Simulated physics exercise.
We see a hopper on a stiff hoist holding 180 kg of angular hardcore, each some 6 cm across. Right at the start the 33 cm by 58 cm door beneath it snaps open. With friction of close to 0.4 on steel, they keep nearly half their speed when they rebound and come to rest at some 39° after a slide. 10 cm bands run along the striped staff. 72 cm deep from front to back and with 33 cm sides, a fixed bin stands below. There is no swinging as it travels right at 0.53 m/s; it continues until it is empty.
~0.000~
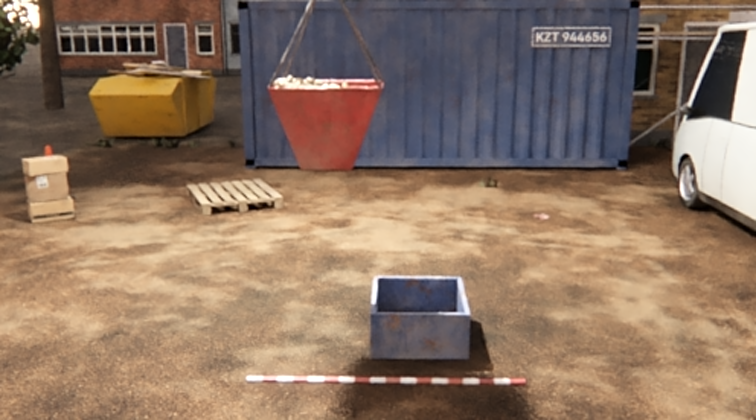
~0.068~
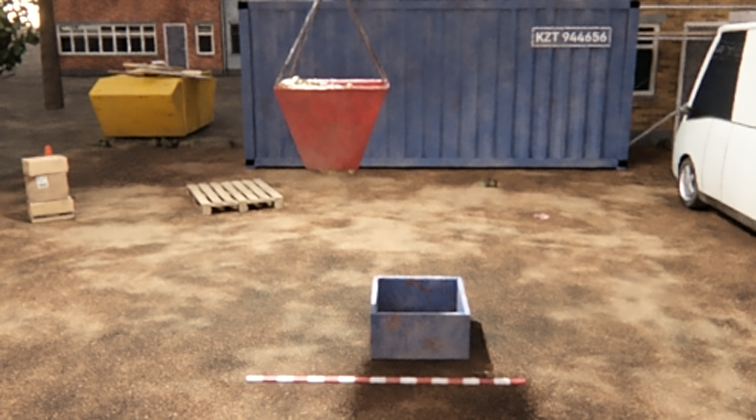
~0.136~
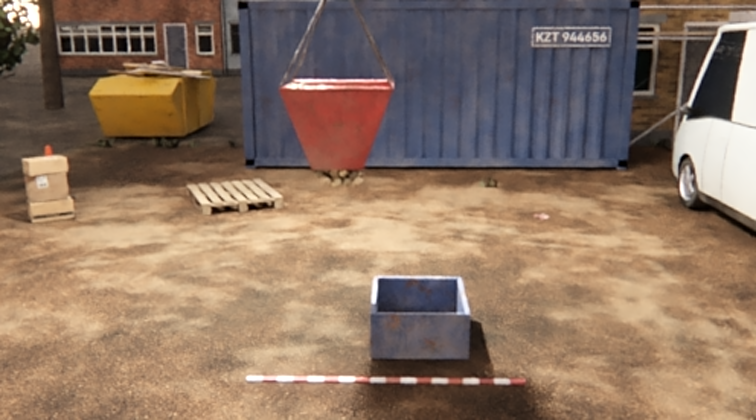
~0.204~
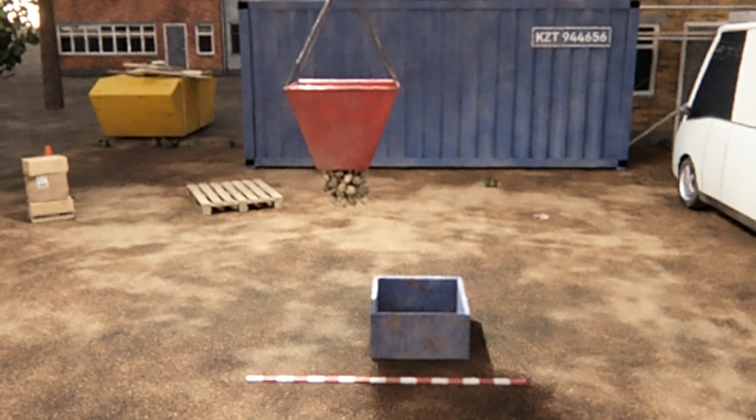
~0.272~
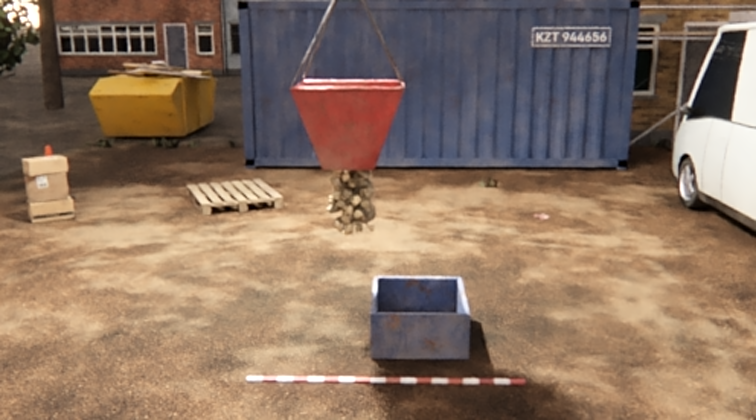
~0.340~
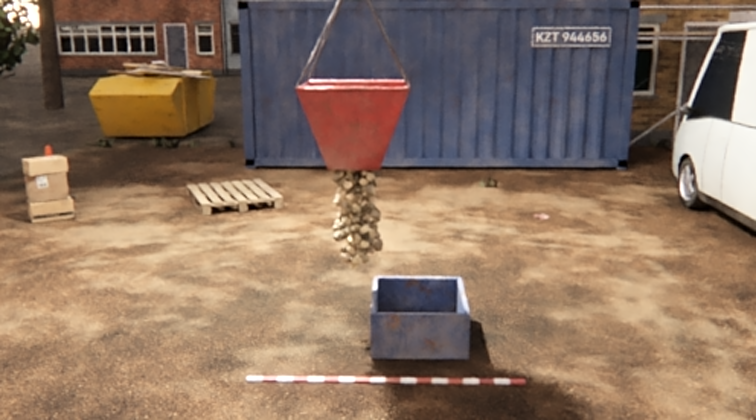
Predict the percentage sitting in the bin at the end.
72 per cent, roughly.
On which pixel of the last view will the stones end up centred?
About (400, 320).
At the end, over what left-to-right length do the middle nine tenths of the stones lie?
Spread, left to right, approx 110 cm.
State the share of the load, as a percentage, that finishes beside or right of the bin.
Result: About 0 in a hundred.
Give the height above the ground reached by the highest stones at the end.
Some 34 cm up.
After 0.7 s, 1 % in the hopper, 36 % falling or lying left of the bin, 63 % falling or lying in the bin; the stones farthest right are at (439, 321).
After 1.1 s, 0 % in the hopper, 27 % falling or lying left of the bin, 72 % falling or lying in the bin, 1 % falling or lying beside or right of the bin; the stones farthest right are at (456, 320).
After 1.7 s, 0 % in the hopper, 27 % falling or lying left of the bin, 72 % falling or lying in the bin, 1 % falling or lying beside or right of the bin; the stones farthest right are at (458, 320).
After 2.6 s, 0 % in the hopper, 27 % falling or lying left of the bin, 72 % falling or lying in the bin, 1 % falling or lying beside or right of the bin; the stones farthest right are at (458, 320).
After 4.5 s, 0 % in the hopper, 27 % left of the bin, 72 % in the bin, 1 % beside or right of the bin; the stones farthest right are at (458, 320).
